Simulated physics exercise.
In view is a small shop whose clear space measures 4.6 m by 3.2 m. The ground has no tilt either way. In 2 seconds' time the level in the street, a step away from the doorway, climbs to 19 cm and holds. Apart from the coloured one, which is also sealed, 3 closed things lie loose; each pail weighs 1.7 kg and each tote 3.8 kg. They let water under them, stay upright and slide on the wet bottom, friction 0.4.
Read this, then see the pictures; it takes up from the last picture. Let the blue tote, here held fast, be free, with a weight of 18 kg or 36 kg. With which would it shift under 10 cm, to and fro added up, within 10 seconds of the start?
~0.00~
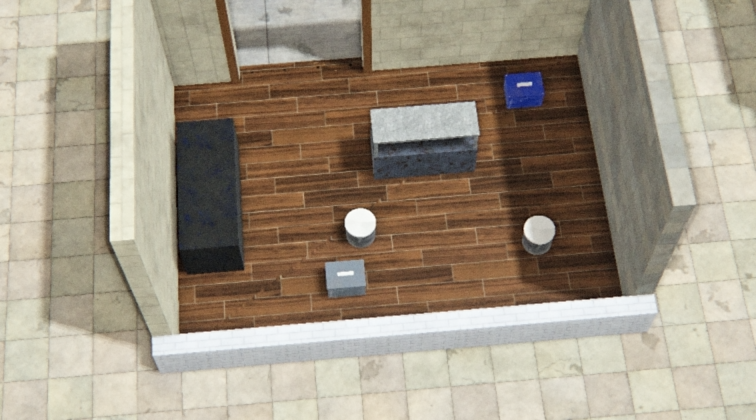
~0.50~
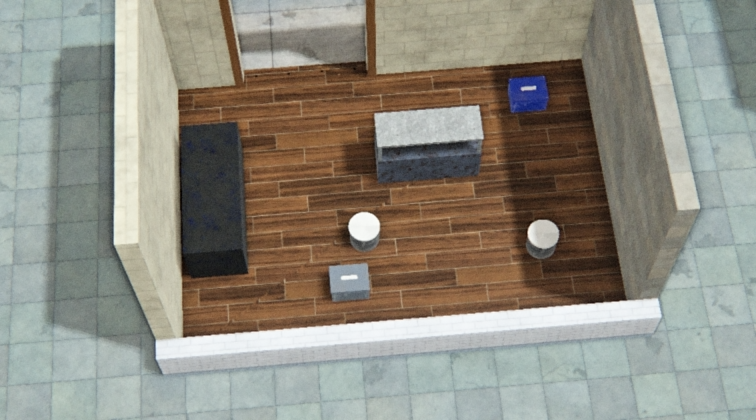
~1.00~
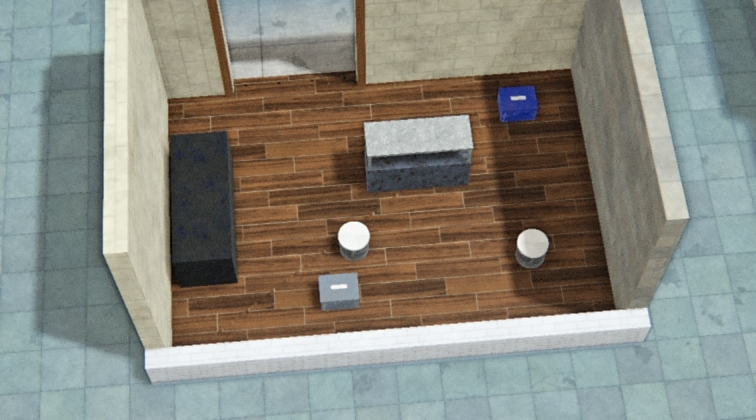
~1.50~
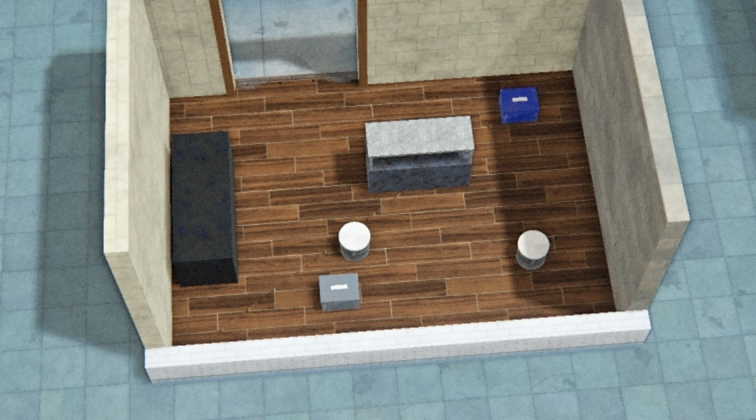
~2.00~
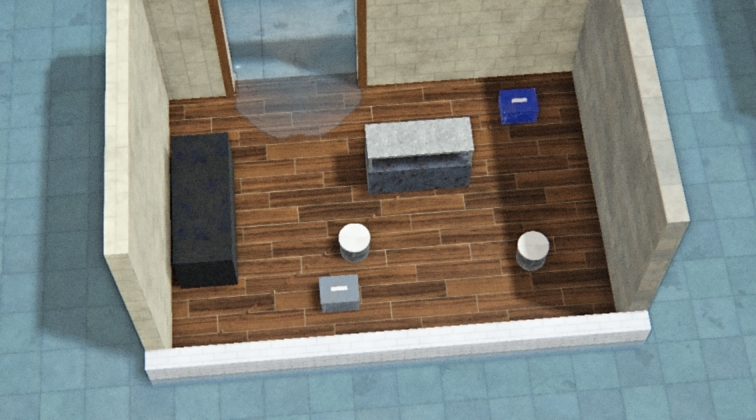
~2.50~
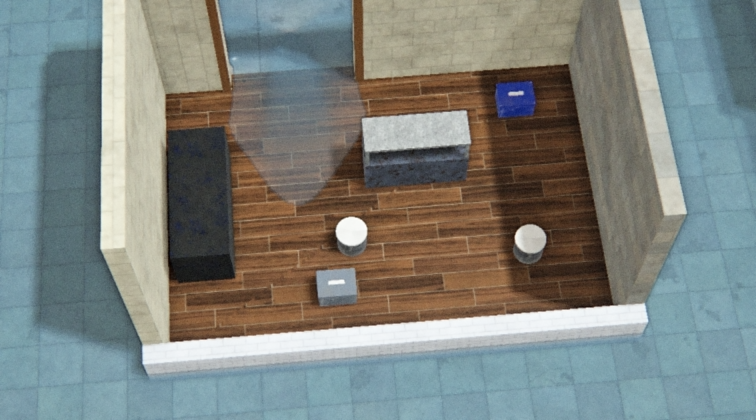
Even the lighter one succeeds.
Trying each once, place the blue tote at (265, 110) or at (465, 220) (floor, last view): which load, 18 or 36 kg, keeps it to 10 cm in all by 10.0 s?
Respectively, the heavy option is needed and the light option succeeds.
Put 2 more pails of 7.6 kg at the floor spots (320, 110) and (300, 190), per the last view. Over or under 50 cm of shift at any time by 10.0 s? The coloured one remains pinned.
Order as asked: Goes beyond / goes beyond.
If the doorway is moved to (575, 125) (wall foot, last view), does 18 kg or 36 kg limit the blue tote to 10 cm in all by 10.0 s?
Just the heavy one.
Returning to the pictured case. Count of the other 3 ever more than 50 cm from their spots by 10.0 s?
I make that 3.
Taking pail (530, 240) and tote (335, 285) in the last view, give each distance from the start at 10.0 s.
They've ended up 200 cm and 250 cm away, in that order.
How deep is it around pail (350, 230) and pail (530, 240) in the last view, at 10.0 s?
Depth approx. 9 cm / 9 cm.
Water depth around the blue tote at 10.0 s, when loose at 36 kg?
Depth: Approx. 11 cm.
After 3.5 s the blue tote would be 0 cm from its start with 18 kg and 0 cm from its start with 36 kg; 0 cm of water round it then.
After 4.5 s the blue tote would be 0 cm from its start with 18 kg and 0 cm from its start with 36 kg; 2 cm of water round it then.
After 7.0 s the blue tote would be 0 cm from its start with 18 kg and 0 cm from its start with 36 kg; 3 cm of water round it then.
After 10.0 s the blue tote would be 0 cm from its start with 18 kg and 0 cm from its start with 36 kg; 11 cm of water round it then.
